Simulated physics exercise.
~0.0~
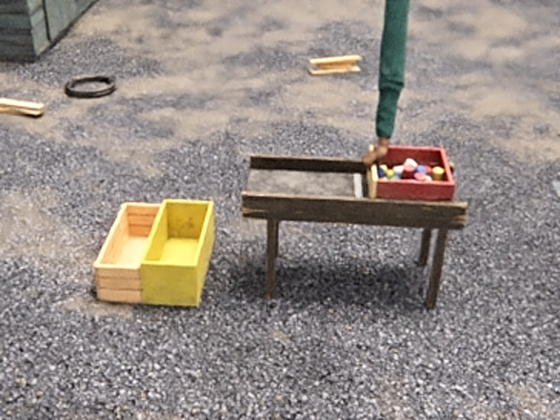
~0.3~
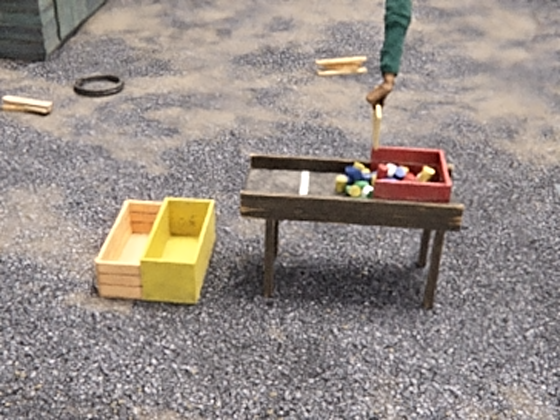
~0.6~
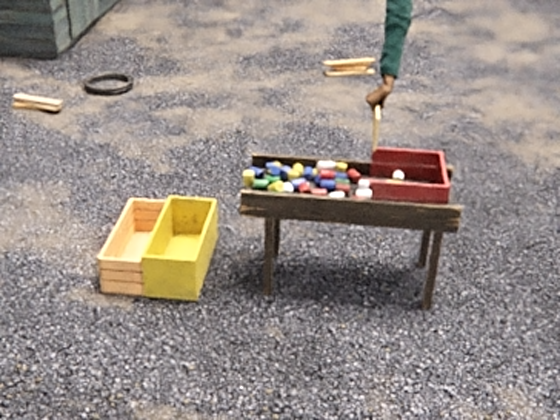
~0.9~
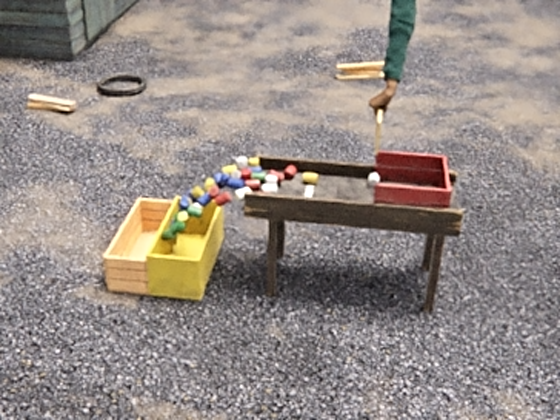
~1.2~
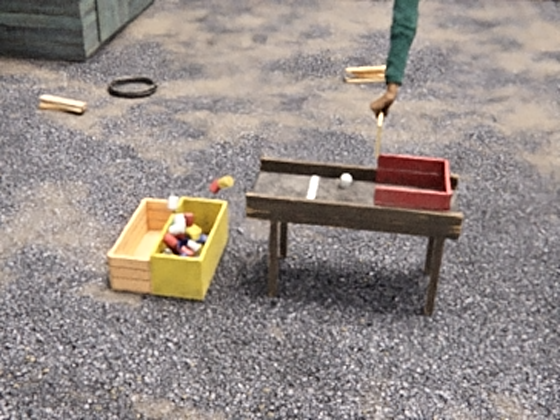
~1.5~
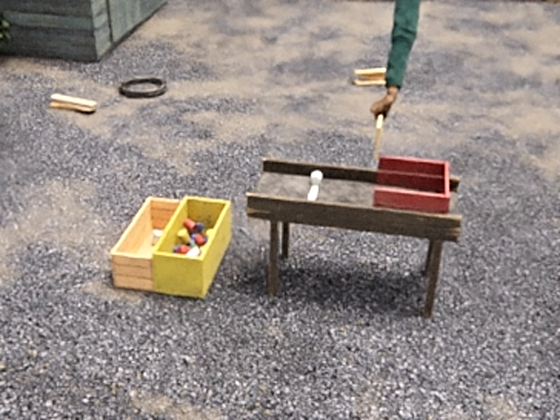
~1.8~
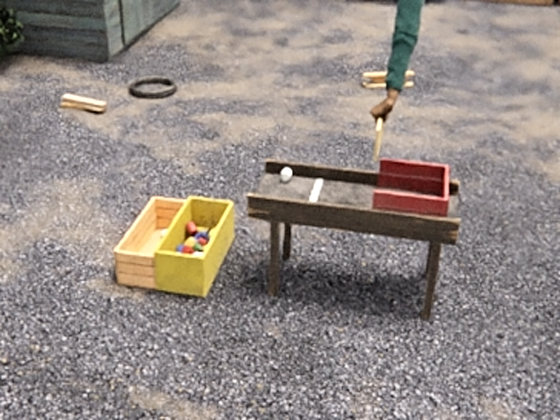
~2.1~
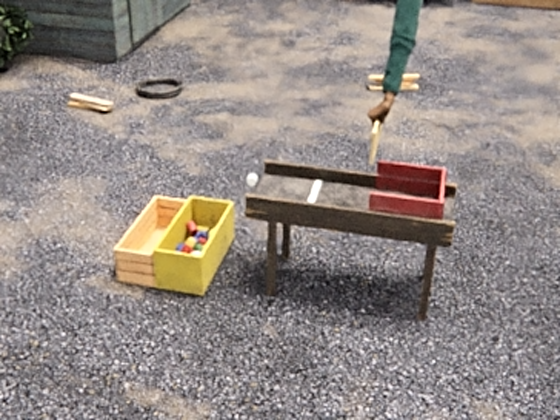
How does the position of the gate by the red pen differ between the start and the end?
At the start the gate is down on the belt at the left side of the red pen. By the end the hand is holding it raised above the belt, leaving the way out of the pen open.
